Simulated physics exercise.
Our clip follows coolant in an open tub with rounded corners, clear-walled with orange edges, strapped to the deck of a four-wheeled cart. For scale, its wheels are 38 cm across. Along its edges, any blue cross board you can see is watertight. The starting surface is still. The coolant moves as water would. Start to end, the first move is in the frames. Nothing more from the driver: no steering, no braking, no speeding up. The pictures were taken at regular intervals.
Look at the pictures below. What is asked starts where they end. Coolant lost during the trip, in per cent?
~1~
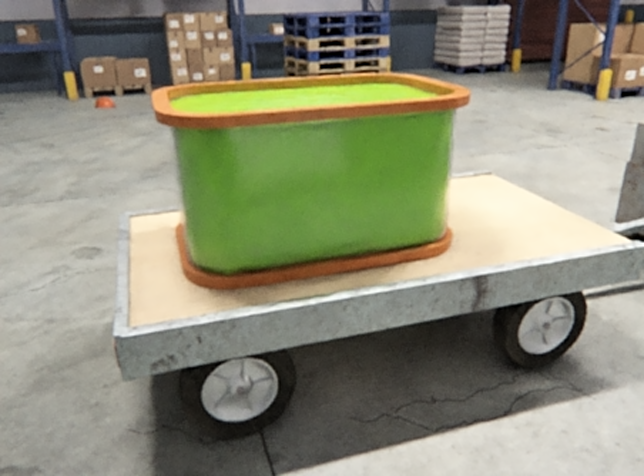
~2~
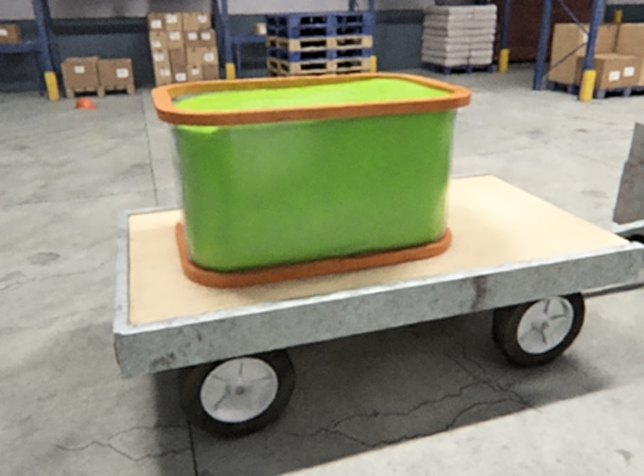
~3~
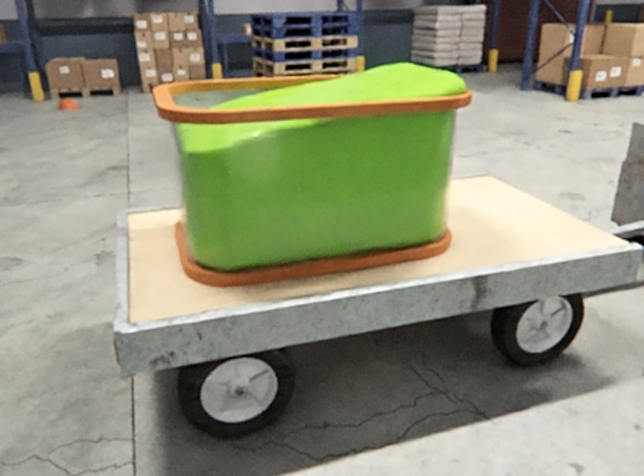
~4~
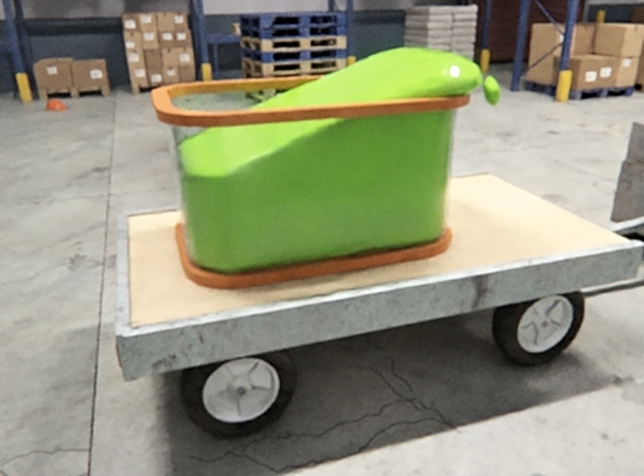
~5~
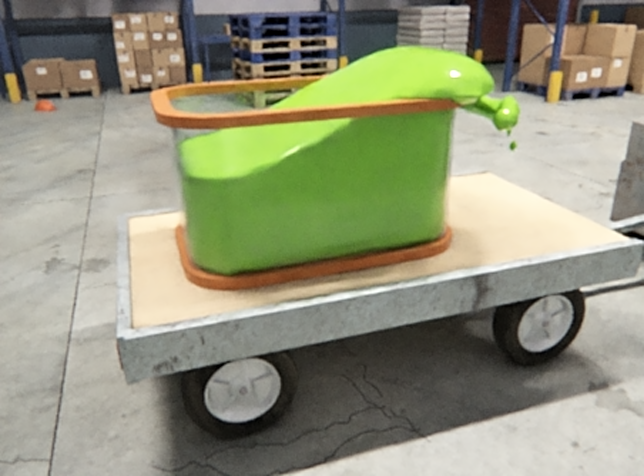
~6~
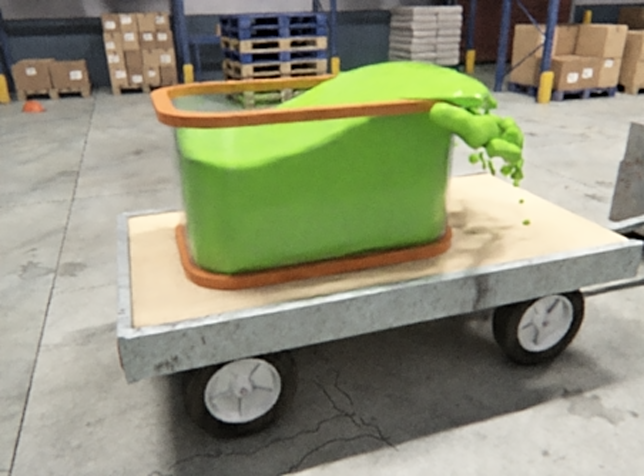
10 %.
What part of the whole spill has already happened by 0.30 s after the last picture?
Close to 70 in a hundred.
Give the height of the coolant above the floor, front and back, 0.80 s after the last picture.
Measured: Front = 46 cm, back = 42 cm.
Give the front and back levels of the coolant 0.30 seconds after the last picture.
Front 40 cm, back 56 cm.
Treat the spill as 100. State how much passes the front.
Roughly 70 in a hundred.
Then, 0.30 s after the last picture, front 41 cm, middle 42 cm, back 56 cm above the floor; the loss stands at 7 per cent, over the front, a little elsewhere.
Then, 0.80 s after the last picture, front 46 cm, middle 43 cm, back 43 cm above the floor; the loss stands at 8 per cent, over the front, a little elsewhere.
Then, 1.30 s after the last picture, front 45 cm, middle 46 cm, back 40 cm above the floor; the loss stands at 9 per cent, over the front, a little elsewhere.
Then, 2.99 s after the last picture, the loss stands at 10 per cent, over the front, a little elsewhere, 28 of 274 litres.
